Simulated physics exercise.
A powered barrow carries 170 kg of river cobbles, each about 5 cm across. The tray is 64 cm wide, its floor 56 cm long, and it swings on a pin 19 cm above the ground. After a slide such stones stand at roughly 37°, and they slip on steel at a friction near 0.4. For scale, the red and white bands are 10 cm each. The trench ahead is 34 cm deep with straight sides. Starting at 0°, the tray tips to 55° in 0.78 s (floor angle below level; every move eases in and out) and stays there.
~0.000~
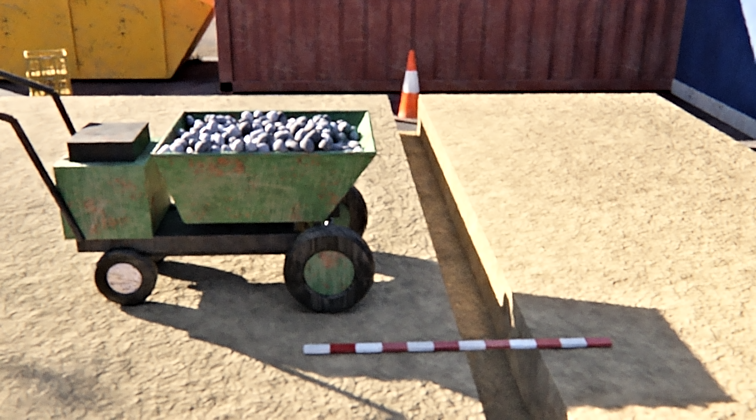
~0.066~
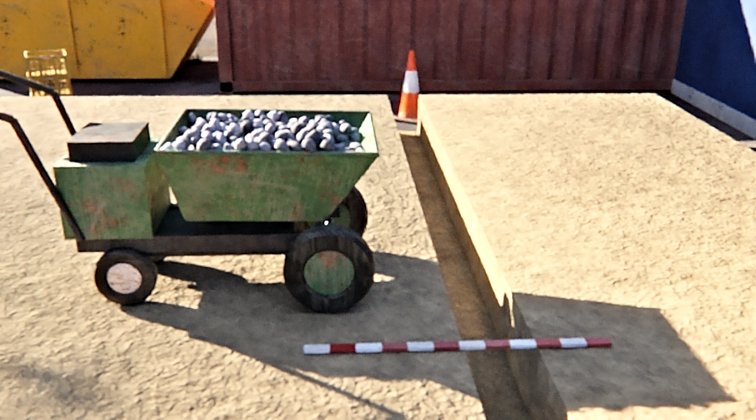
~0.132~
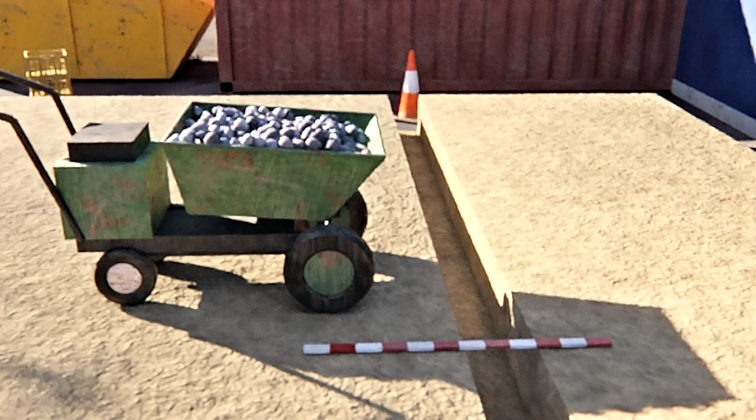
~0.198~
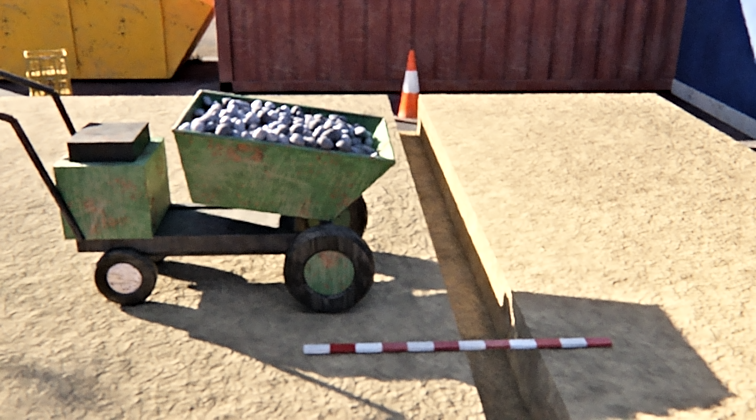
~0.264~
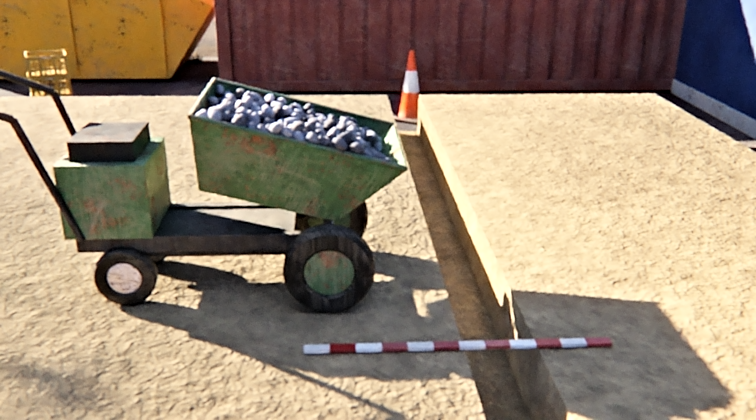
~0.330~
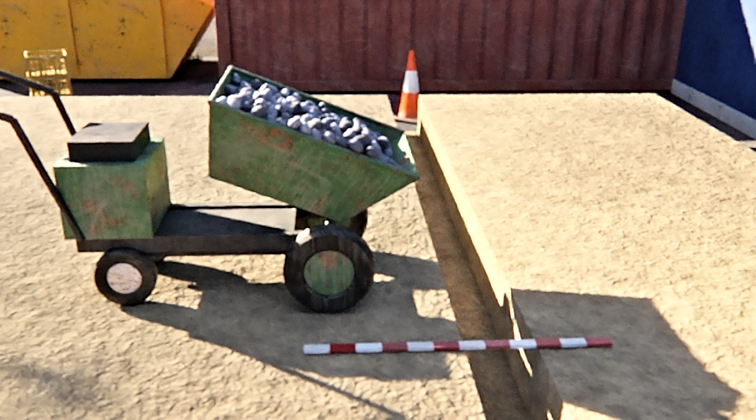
The clip opens on a green powered barrow heaped with grey cobbles, standing still beside a narrow trench with an orange-and-white cone at its far end. The tray slowly begins to tilt, then its left end rises steadily while its right lip swings out toward the trench, the stones still inside.
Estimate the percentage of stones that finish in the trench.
About 32 per cent.
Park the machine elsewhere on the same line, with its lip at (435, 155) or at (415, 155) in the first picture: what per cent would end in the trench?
First some 10, then 15 per cent.
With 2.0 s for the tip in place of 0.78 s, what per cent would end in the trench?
In that case some 40 per cent.
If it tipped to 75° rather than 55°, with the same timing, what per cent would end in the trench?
In that case some 70 per cent.
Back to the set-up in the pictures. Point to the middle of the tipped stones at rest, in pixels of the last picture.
Near (486, 325).
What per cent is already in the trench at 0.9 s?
Some 10 per cent.
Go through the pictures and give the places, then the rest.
In the first picture, the tray is at 0°, its lip at (376, 153); the top of the load is at (263, 125).
The second picture shows lip at (379, 154), floor tilted 1°, highest stones at (252, 124); the stones move at 0.3 m/s on average.
The third picture shows lip at (385, 157), floor tilted 4°, highest stones at (248, 120); the stones move at 0.5 m/s on average.
In the fourth picture, the tray is at 9°, its lip at (395, 162); the top of the load is at (236, 111); the stones move at 0.7 m/s on average.
The fifth picture shows lip at (407, 169), floor tilted 15°, highest stones at (236, 100); the stones move at 0.8 m/s on average.
In the sixth picture, the tray is at 21°, its lip at (419, 178); the top of the load is at (249, 90); the stones move at 0.9 m/s on average.
After 0.6 s the floor is at 46°; 100 % in the tray; the foremost stones are at (428, 187).
After 0.9 s the floor is at 55°; 90 % in the tray, 1 % short of the trench, 9 % in the trench; the foremost stones are at (506, 269).
After 1.2 s the floor is at 55°; 65 % in the tray, 21 % in the trench, 14 % past the trench; the foremost stones are at (608, 275).
After 3.2 s the floor is at 55°; 53 % in the tray, 32 % in the trench, 15 % past the trench; the foremost stones are at (696, 264).
